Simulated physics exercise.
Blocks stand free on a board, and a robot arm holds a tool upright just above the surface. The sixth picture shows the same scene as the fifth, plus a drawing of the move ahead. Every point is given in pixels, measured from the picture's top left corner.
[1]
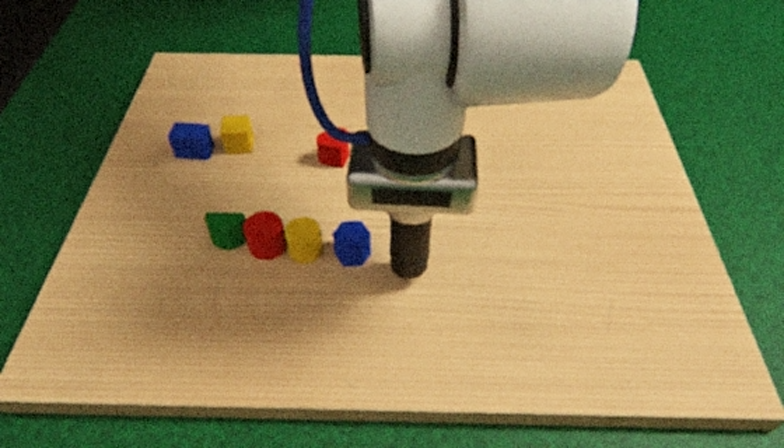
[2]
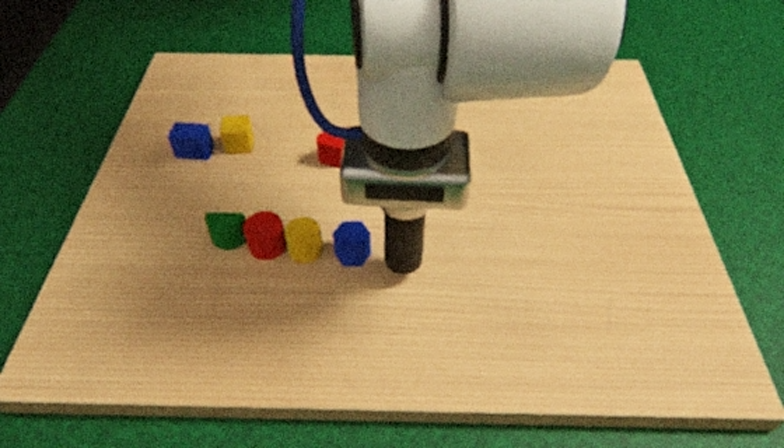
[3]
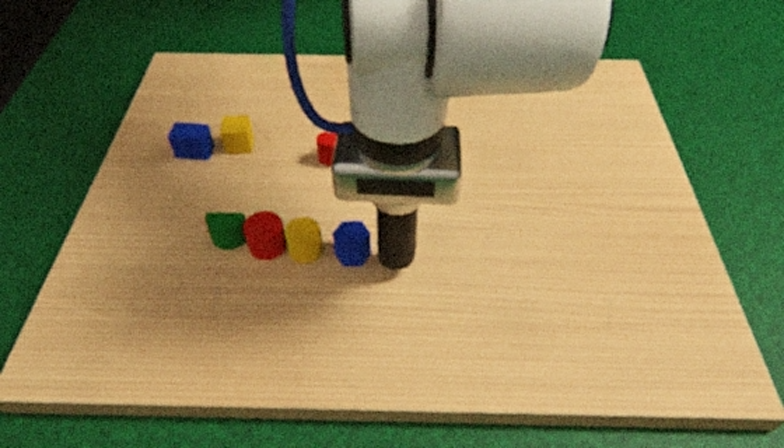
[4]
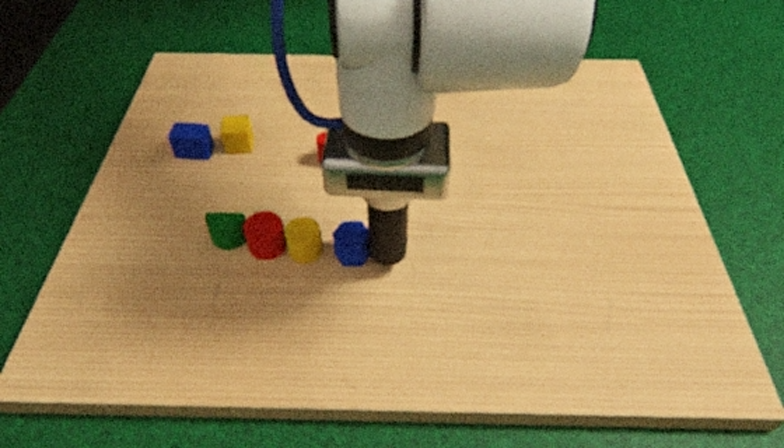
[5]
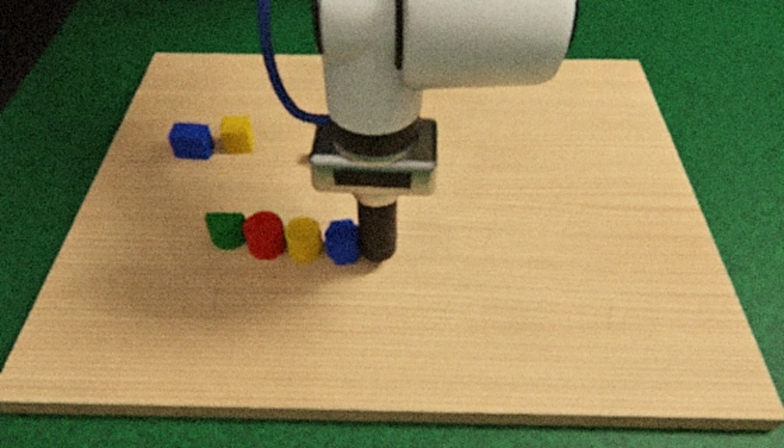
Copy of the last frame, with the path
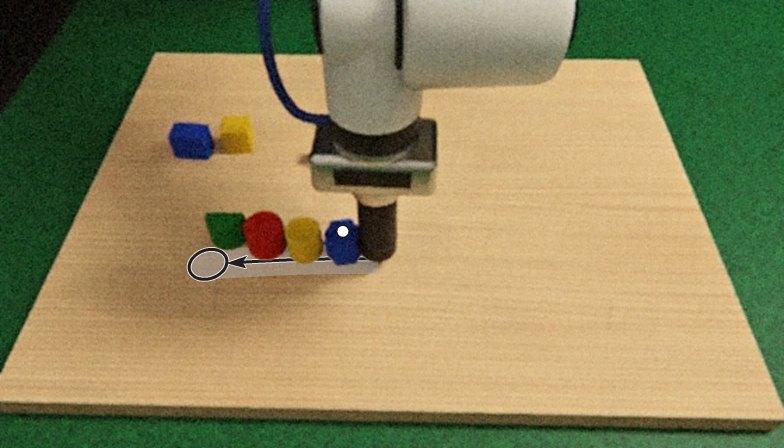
A pale wooden board on a green surface is seen from above at an angle by a still camera. A green block, a red cylinder, a yellow cylinder and a blue block form a row left of a white robot arm's dark upright tool, with blue, yellow and red blocks farther back. The arm moves the tool slowly left and slightly back, and it nudges the row's blue block a little left.
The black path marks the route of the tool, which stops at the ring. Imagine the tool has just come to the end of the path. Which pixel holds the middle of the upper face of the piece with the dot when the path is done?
Its top middle will sit at (167, 236).
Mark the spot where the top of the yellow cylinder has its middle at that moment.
It will end up at (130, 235).
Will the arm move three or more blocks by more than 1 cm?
Yes, that is how it ends up.
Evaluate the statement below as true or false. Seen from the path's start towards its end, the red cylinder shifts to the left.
It is false.
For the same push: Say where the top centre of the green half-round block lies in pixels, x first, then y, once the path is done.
It comes to (172, 203).
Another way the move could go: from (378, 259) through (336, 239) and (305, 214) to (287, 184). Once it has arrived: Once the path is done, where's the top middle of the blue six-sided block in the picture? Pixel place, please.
(278, 217)
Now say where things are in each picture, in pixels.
Tool tip at (409, 265); block tops, green half-round block at (223, 219); red cylinder at (263, 225); yellow cylinder at (302, 229); blue six-sided block at (351, 233), in the first frame.
Tool at (403, 260); blocks unchanged, in the second frame.
Tool at (396, 256); blocks unchanged, in the third frame.
Tool at (388, 252); blocks unchanged, in the fourth frame.
Tool at (378, 248); green half-round block at (223, 219); red cylinder at (263, 225); yellow cylinder at (302, 229); blue six-sided block at (343, 231), in the fifth frame.
Path on the board, from (378, 259) to (208, 264); the dot is on the blue six-sided block.
On the path given first. One third of the way, tool at (319, 249); green half-round block at (192, 212), turned 70° anticlockwise; red cylinder at (224, 214); yellow cylinder at (248, 234); blue six-sided block at (282, 235), turned 20° anticlockwise.
Two thirds of the way, tool at (262, 251); green half-round block at (176, 205); red cylinder at (209, 210); yellow cylinder at (188, 239); blue six-sided block at (224, 238), turned 25° anticlockwise.
At the end, tool at (204, 254); green half-round block at (172, 203), turned 140° anticlockwise; red cylinder at (205, 208); yellow cylinder at (130, 235); blue six-sided block at (167, 236).
